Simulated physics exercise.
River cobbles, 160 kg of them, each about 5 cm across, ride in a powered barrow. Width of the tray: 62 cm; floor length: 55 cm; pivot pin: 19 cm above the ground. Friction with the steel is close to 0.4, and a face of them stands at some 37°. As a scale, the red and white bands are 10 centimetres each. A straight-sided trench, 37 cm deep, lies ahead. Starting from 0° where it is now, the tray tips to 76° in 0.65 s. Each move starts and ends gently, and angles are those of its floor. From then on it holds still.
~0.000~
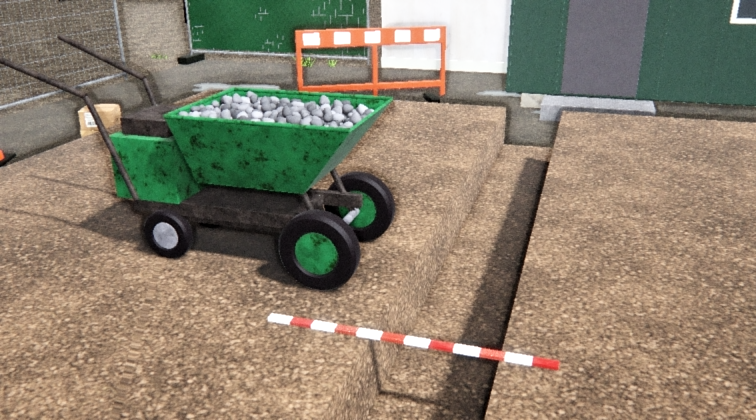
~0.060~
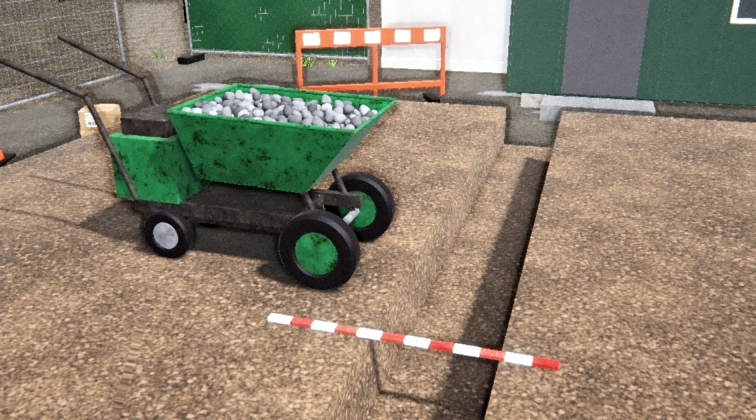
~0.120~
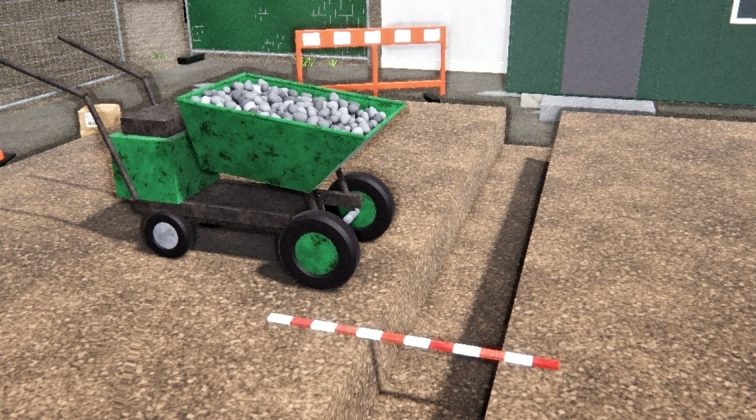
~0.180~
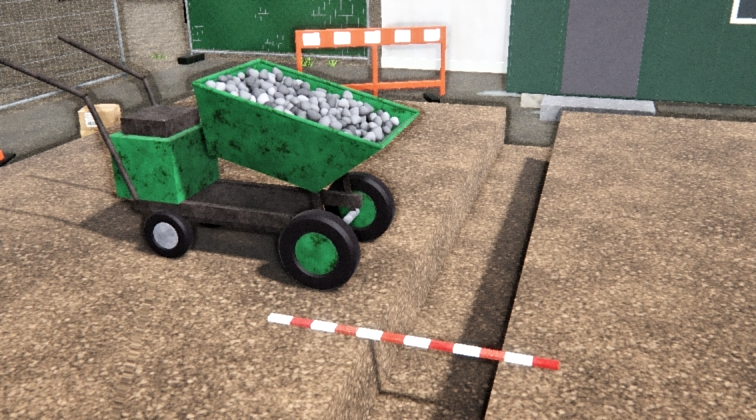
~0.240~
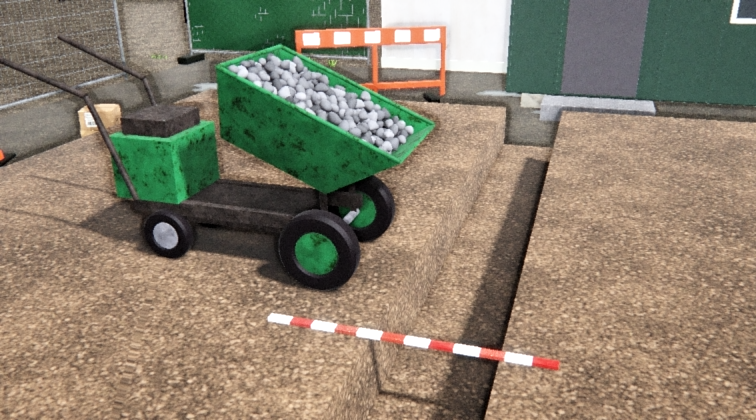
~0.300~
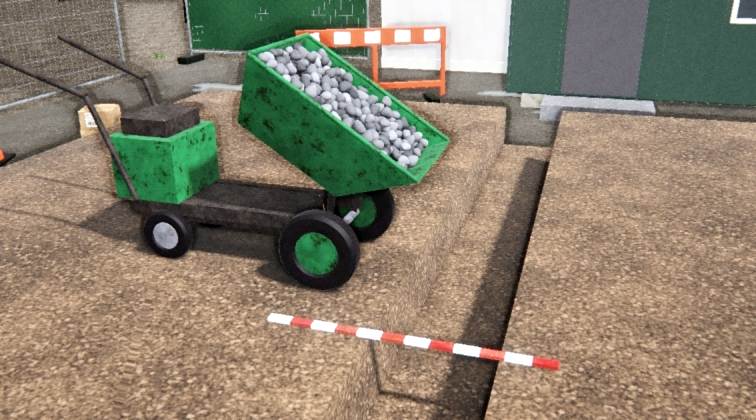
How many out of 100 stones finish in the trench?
About 51 of them.
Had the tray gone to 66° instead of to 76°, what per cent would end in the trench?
About 55 per cent would end up in the trench.
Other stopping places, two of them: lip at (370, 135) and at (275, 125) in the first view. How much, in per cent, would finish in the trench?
About 30 and 100 per cent.
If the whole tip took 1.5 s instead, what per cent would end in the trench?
Something close to 75 per cent.
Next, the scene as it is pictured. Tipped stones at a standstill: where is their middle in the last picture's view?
In the last view, about (510, 322).
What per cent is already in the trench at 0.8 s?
Approx. 30 % of the load.
After 0.5 s the floor is at 64°; 100 % in the tray; the foremost stones are at (455, 222).
After 0.8 s the floor is at 76°; 50 % in the tray, 28 % in the trench, 22 % past the trench; the foremost stones are at (571, 298).
After 1.1 s the floor is at 76°; 6 % in the tray, 45 % in the trench, 49 % past the trench; the foremost stones are past the picture's edge.
After 3.0 s the floor is at 76°; 0 % in the tray, 51 % in the trench, 49 % past the trench; the foremost stones are past the picture's edge.
